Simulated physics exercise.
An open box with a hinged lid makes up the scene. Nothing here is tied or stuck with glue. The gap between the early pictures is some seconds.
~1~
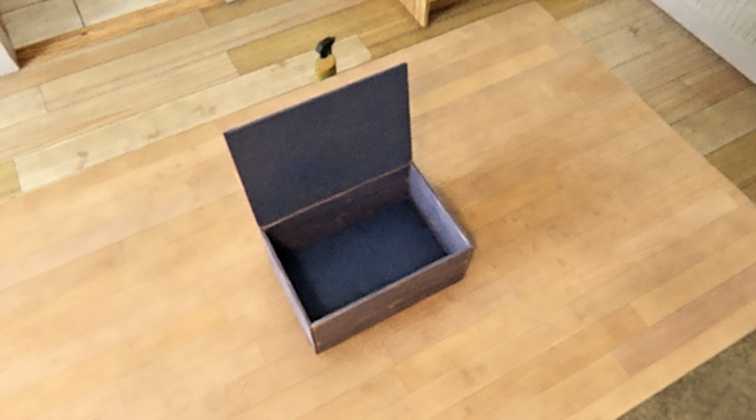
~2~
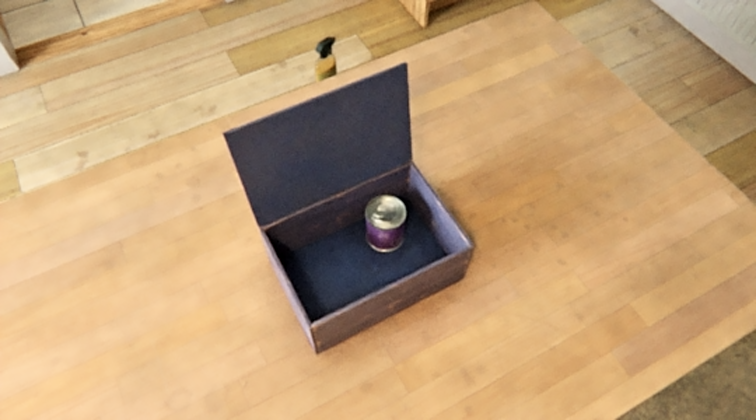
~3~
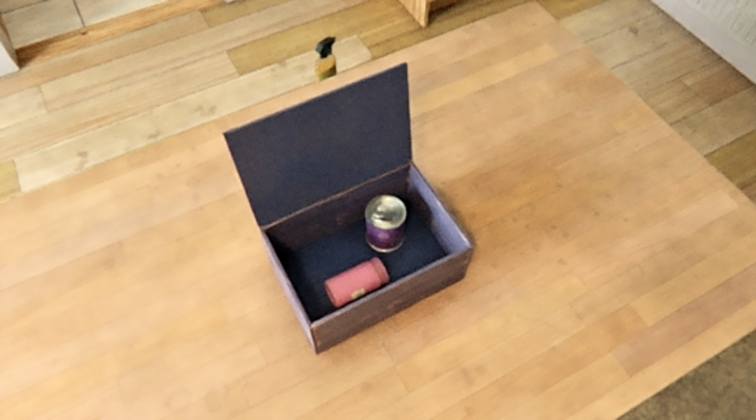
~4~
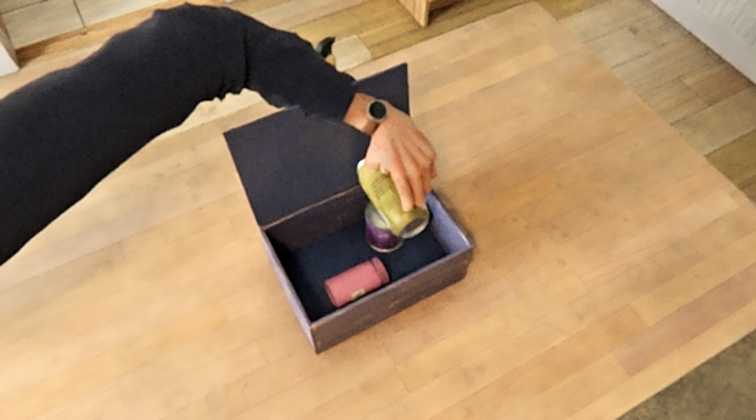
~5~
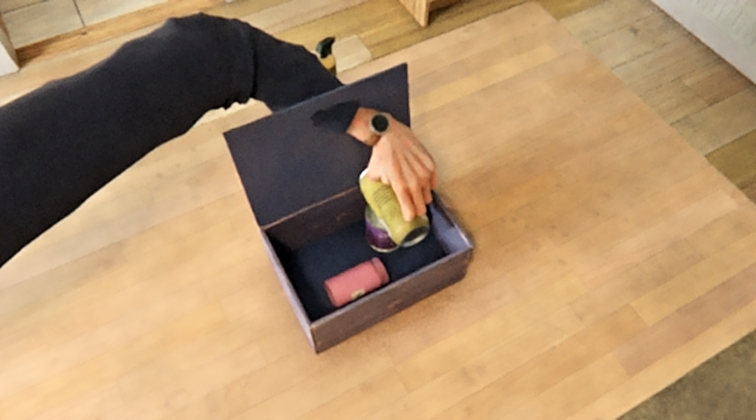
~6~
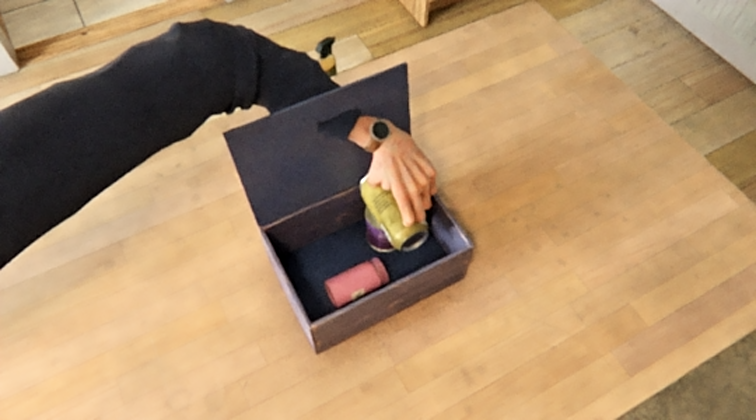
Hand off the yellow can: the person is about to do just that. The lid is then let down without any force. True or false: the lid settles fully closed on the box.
False.
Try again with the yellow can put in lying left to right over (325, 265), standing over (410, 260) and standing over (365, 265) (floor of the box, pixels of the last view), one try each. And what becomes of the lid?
Try 1: Lid goes down; try 2: Lid stays raised; try 3: Lid stays raised.
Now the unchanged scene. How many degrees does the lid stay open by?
The answer is about 45 degrees.
Then, 1.20 s after the last picture, lid starting down.
Then, 2.40 s after the last picture, lid 56° above the rim; yellow can rolled a little near (397, 219); purple tin tipped 9° from how it was.
Then, 3.30 s after the last picture, lid 43° above the rim; yellow can rolled about its own width near (366, 227); purple tin tipped 28° from how it was.
At rest, lid 43° above the rim; tipped over in the box, purple tin; moved from the start, yellow can; pink shaker in place. Seen from the same camera at the end, yellow can near (359, 219).
